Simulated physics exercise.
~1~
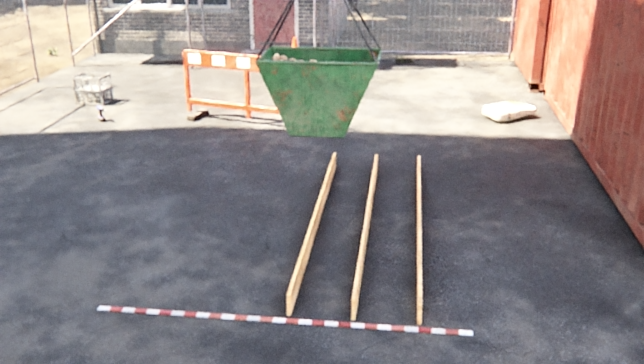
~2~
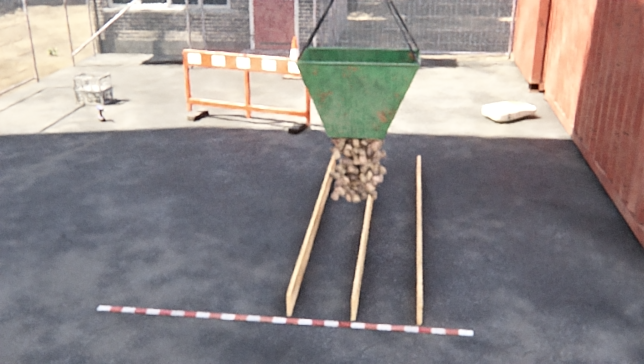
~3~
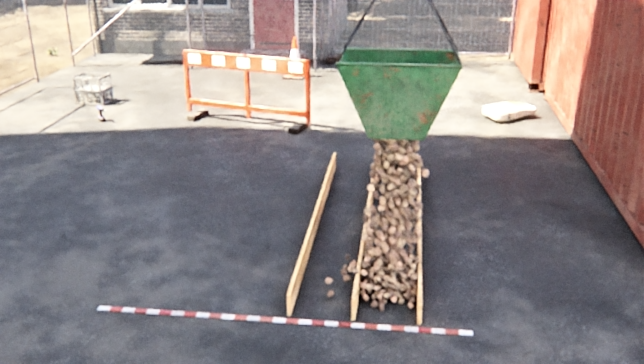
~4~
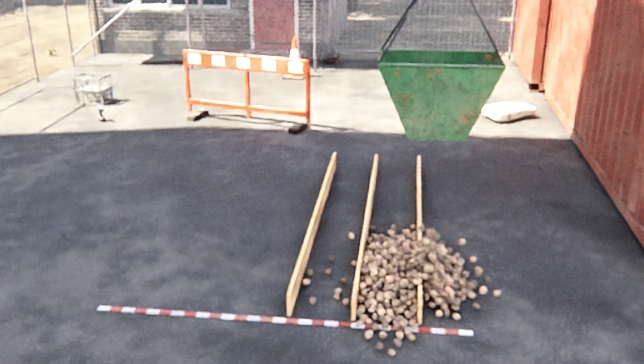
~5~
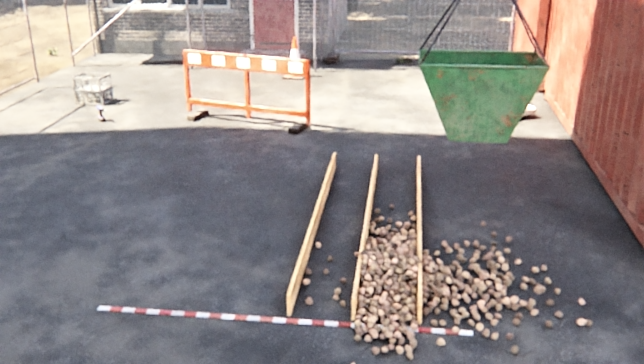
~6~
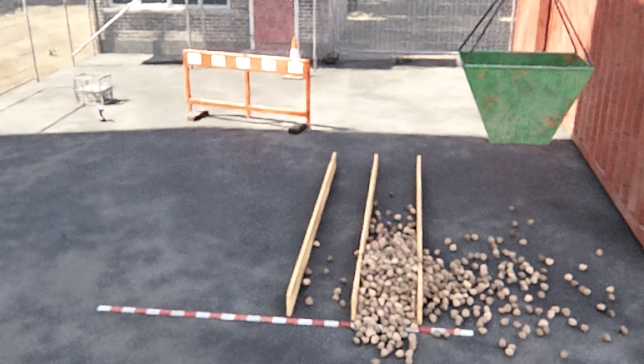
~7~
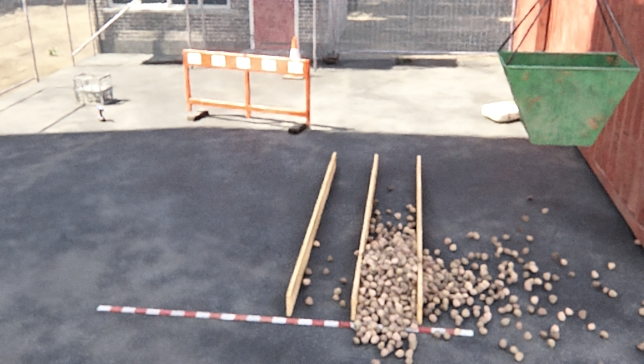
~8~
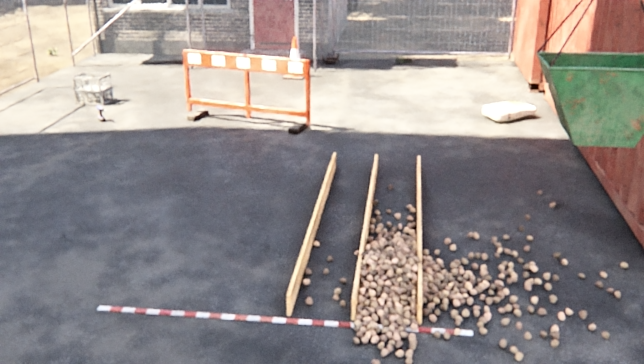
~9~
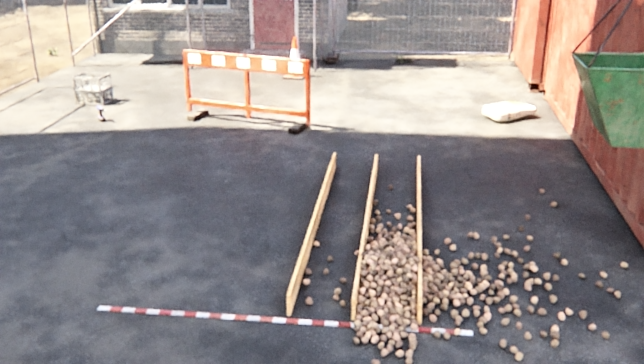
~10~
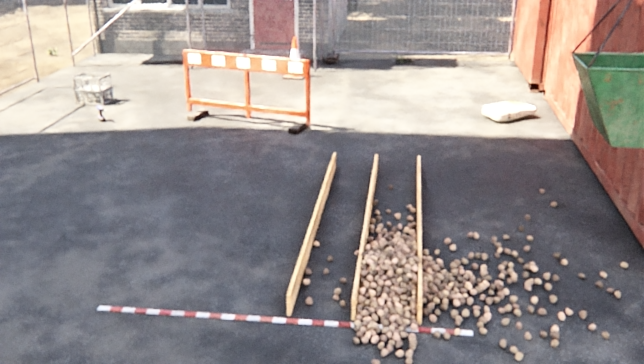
A green skip moves right, dropping round stones between two boards, and many spill out rightward.
